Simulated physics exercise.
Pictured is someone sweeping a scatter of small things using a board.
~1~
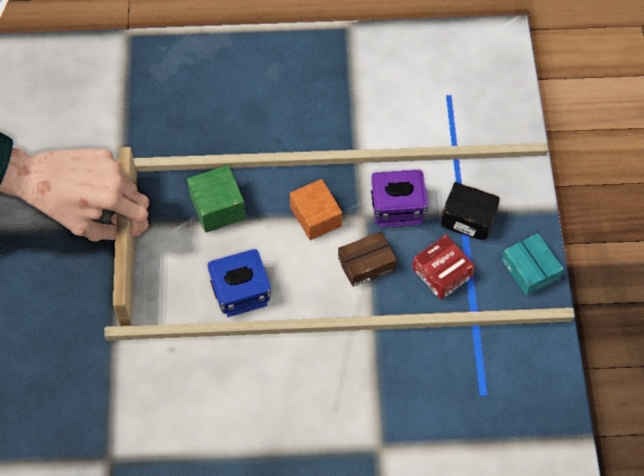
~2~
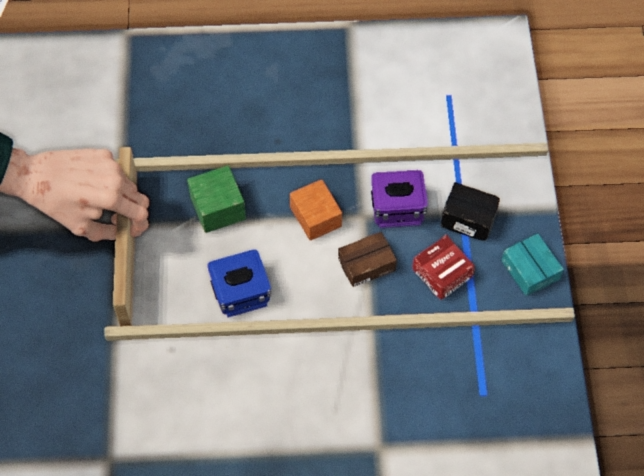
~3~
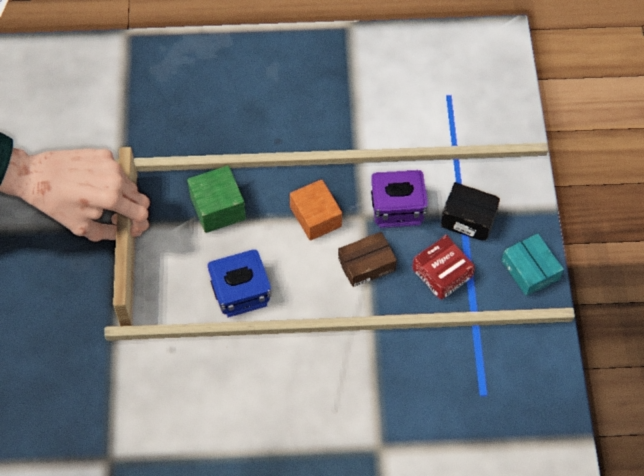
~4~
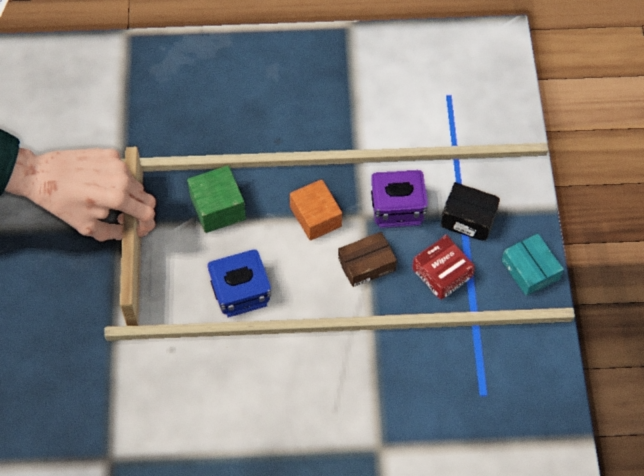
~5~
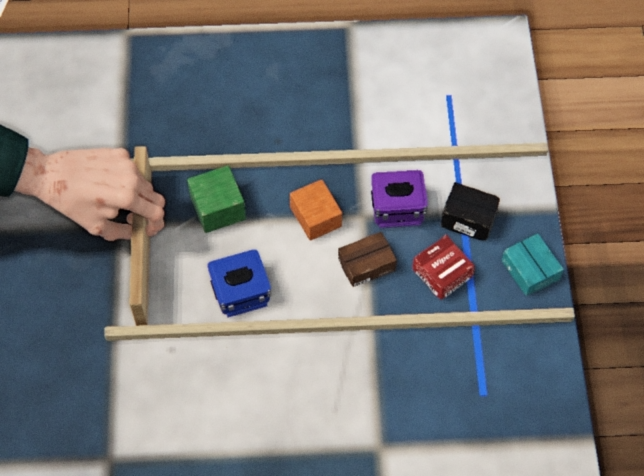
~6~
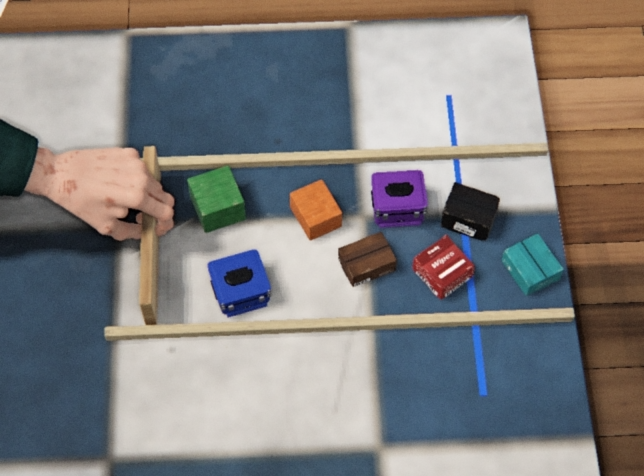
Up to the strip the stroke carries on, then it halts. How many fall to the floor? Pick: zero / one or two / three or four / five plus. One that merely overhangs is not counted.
That comes to three or four.
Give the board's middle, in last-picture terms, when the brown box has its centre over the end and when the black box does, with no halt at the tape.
With the brown box it sits around (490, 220), with the black box around (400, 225).
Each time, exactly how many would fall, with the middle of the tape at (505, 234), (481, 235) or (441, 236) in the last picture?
Respectively, 6, 3 and 1.
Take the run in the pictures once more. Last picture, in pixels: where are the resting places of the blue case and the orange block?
Positions - first (498, 279), then (525, 205).
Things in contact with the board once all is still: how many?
It's 2 of them.
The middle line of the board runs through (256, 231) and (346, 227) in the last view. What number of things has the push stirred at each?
By then 3, and 7.
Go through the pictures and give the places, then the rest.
In the first frame, turquoise box (532, 265); black box (470, 212); red box (444, 267); board (126, 236); tape (465, 235).
In the second frame, black box (470, 212); orange block (316, 210).
In the third frame, red box (444, 267); purple case (398, 199).
In the fourth frame, turquoise box (532, 265); board (132, 235).
In the fifth frame, black box (470, 212); brown box (367, 259).
In the sixth frame, turquoise box (532, 265); black box (470, 212); red box (444, 267); board (150, 235); tape (465, 235).
A little later, none off yet; turquoise box at rest near (532, 265); black box at rest near (470, 212); red box at rest near (444, 267).
When it is over, the number that fall off is three or four; down, purple case, black box and turquoise box.
